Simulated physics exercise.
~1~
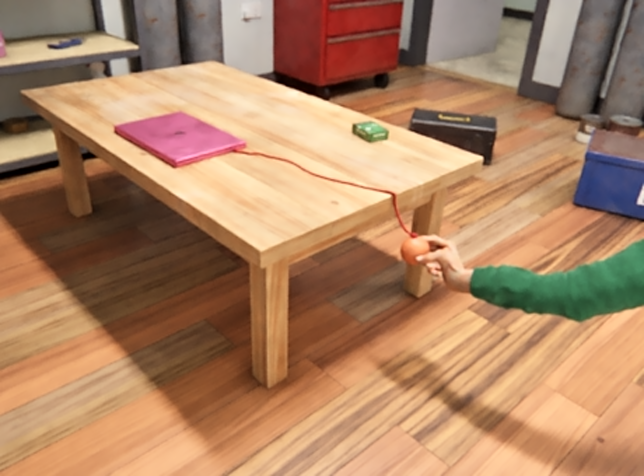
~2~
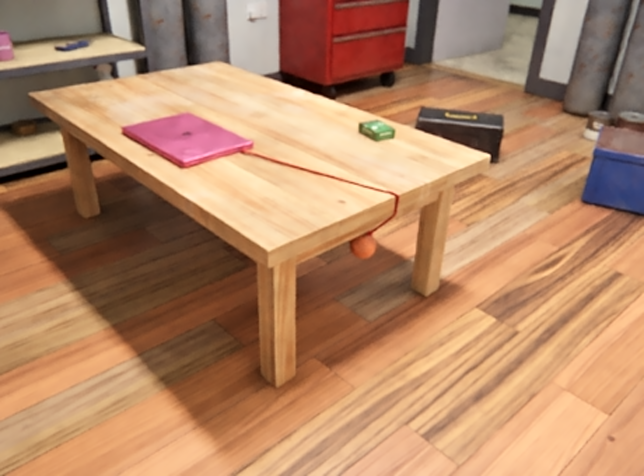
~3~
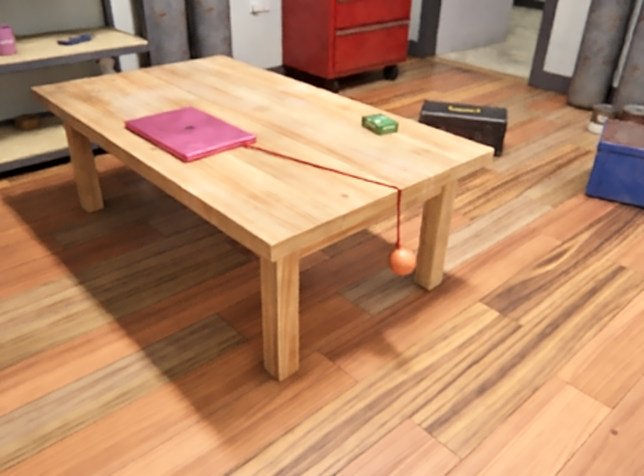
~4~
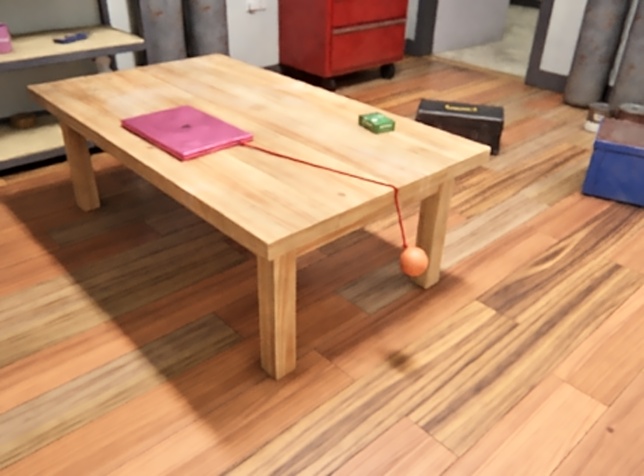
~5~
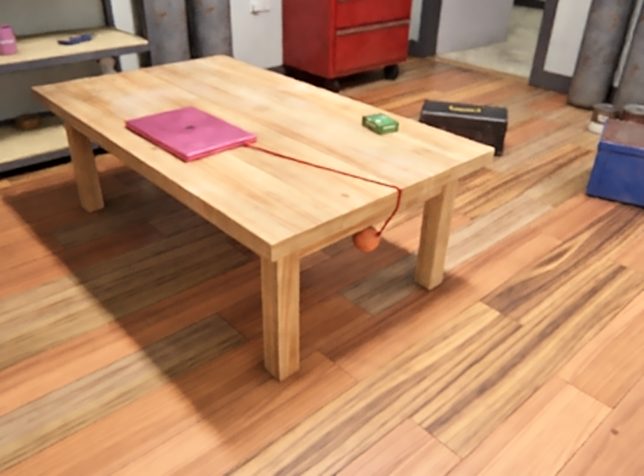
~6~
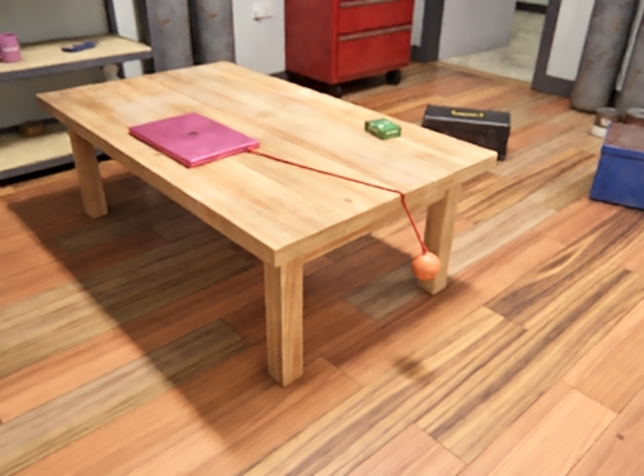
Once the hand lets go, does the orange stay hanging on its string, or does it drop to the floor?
The orange stays hanging on the string above the floor. The green box remains in its place on the table.
